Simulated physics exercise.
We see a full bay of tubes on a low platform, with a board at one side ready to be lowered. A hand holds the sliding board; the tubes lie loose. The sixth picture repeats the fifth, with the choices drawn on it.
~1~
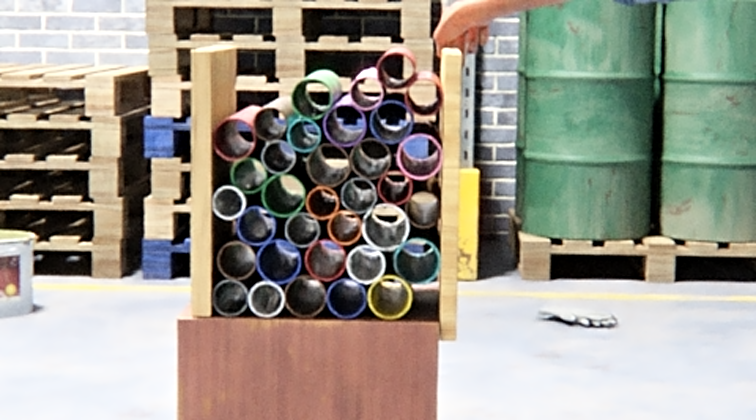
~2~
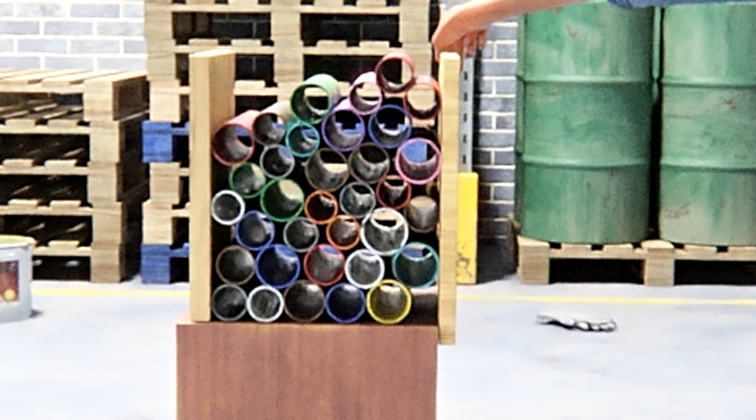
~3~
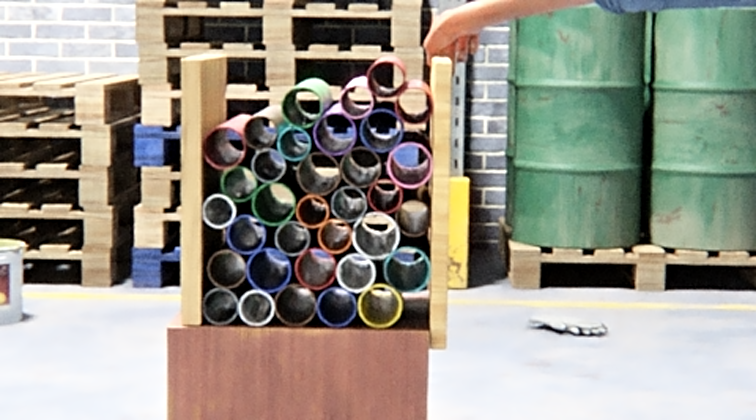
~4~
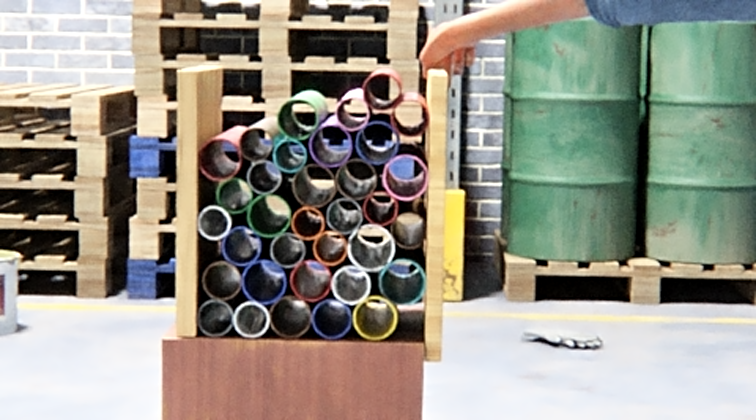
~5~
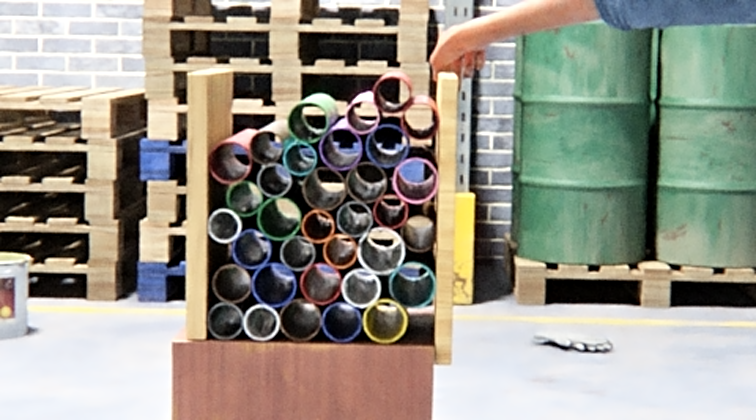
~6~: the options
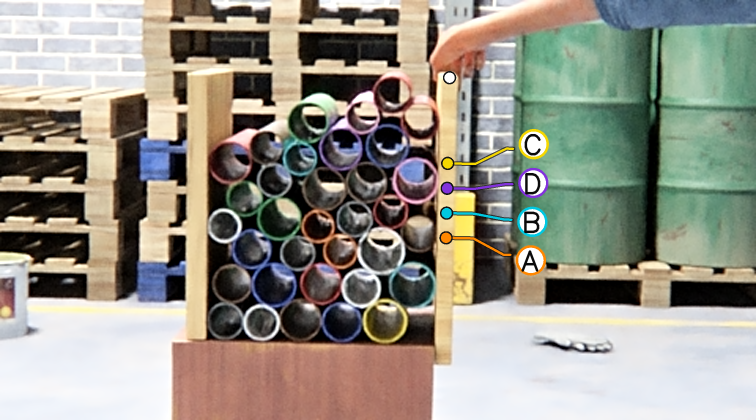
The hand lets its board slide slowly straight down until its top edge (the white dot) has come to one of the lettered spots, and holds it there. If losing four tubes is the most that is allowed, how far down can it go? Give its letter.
Stop at B.
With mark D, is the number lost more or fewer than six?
At D, fewer than six.
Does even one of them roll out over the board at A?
At A: Yes.
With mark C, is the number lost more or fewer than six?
It loses fewer than six.
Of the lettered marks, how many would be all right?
The number is three.
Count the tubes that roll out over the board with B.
The count is two.
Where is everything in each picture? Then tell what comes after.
In the first frame, a turquoise tube (418, 262); a brown tube (237, 261); a blue tube (257, 226).
In the second frame, a blue tube (255, 230); a pink tube (419, 161).
In the third frame, a grey tube (269, 166); a pink tube (356, 101).
In the fourth frame, side board (434, 205); a grey tube (216, 318).
In the fifth frame, a turquoise tube (413, 286); a brown tube (232, 284); a blue tube (252, 249).
On the marked copy, A at (446, 238); B at (446, 213); C at (448, 164); D at (447, 188); the white dot at (449, 78).
Following B. Soon after the start, top of the board (440, 138).
Later, top of the board (438, 208).
In the end, top of the board (438, 213), two out over the board.
As for the rest, A five out over the board; C none out over the board; D one out over the board.
